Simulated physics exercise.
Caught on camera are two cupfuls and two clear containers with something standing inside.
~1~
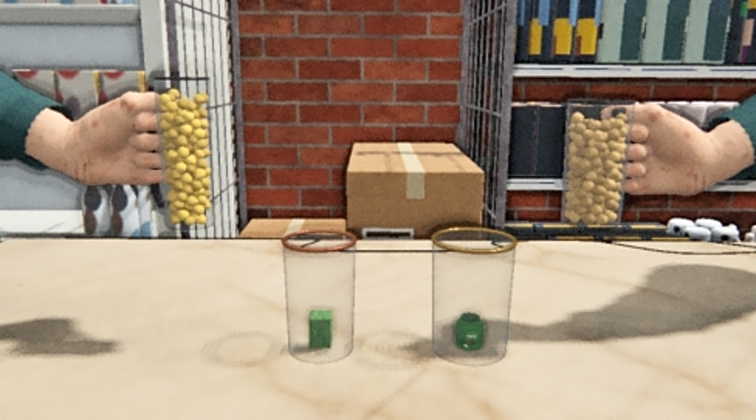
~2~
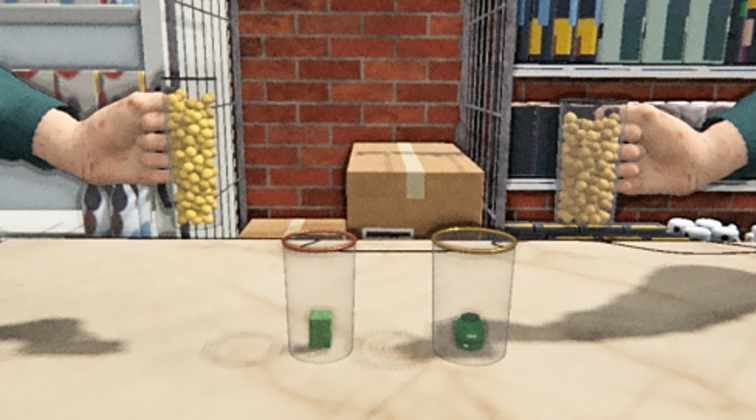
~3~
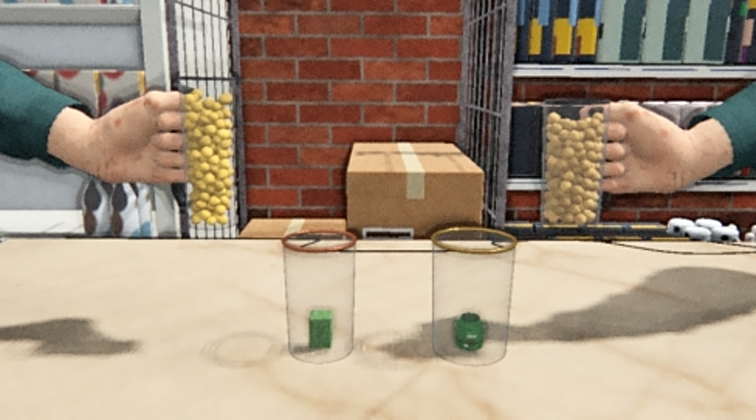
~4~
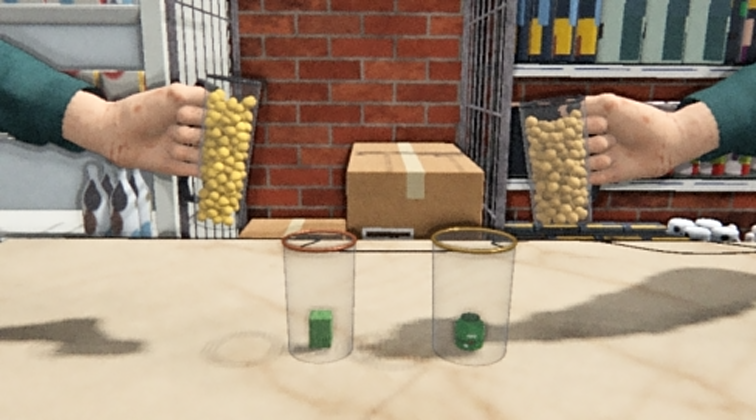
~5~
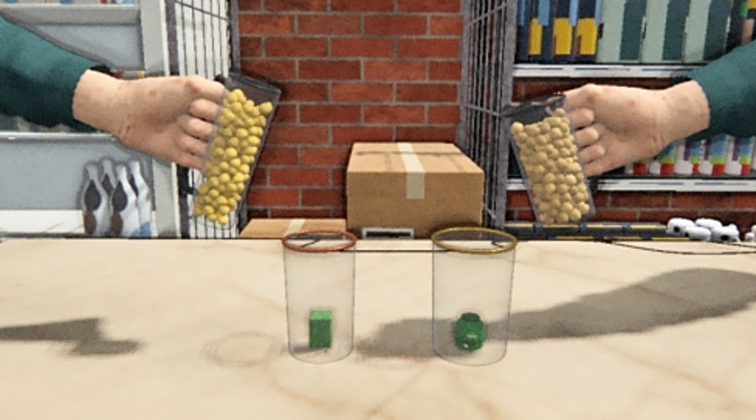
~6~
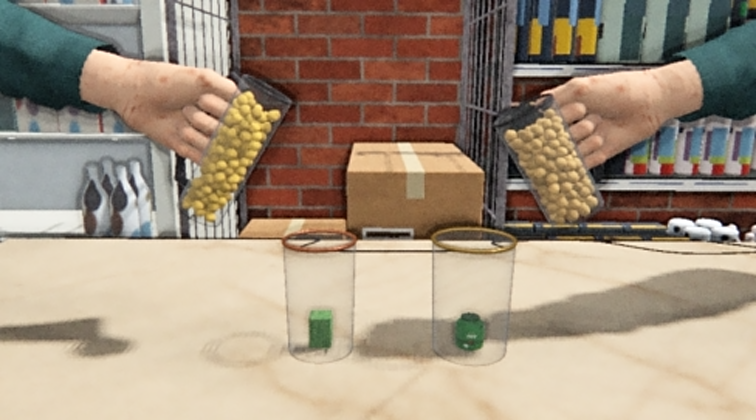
On a pale counter in front of a brick wall, two hands moved cups of yellow puffs and tan chickpeas inward, then tilted them toward each other above two clear glasses holding small green objects.
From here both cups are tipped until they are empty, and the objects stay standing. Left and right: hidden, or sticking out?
Left: Submerged. Right: Submerged.
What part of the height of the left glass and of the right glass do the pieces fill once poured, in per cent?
Roughly 60 % for the left and 55 % for the right.
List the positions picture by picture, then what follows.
The first frame shows small block in the left glass at (321, 329), a quarter of its height or less; left cup at (187, 153), nearly full of puffed corn balls; small bottle in the right glass at (470, 330), a quarter of its height or less; right cup at (595, 163), nearly full of dried chickpeas.
The second frame shows left cup at (194, 153), upright; right cup at (588, 163), upright.
The third frame shows left cup at (209, 153), upright; right cup at (573, 163), upright.
The fourth frame shows left cup at (225, 153), tipped 9°; right cup at (558, 163), tipped 9°.
The fifth frame shows left cup at (232, 153), tipped 20°; right cup at (551, 163), tipped 20°.
The sixth frame shows small block in the left glass at (321, 329); left cup at (232, 153), tipped 31°; small bottle in the right glass at (470, 330); right cup at (551, 163), tipped 31°.
Then, 0.39 s past the last view, left glass empty, all of its cupful still in the cup; right glass empty, all of its cupful still in the cup.
Then, 0.89 s past the last view, left glass empty, all of its cupful still in the cup; right glass nearly empty, nearly all of its cupful still in the cup.
Then, 1.42 s past the last view, left glass nearly empty, most of its cupful still in the cup; right glass nearly empty, about half of its cupful still in the cup.
Finally, left glass half full (surface near (320, 285)), nothing beside it; right glass half full (surface near (472, 290)), nothing beside it; the left thing is covered; the right thing is covered.
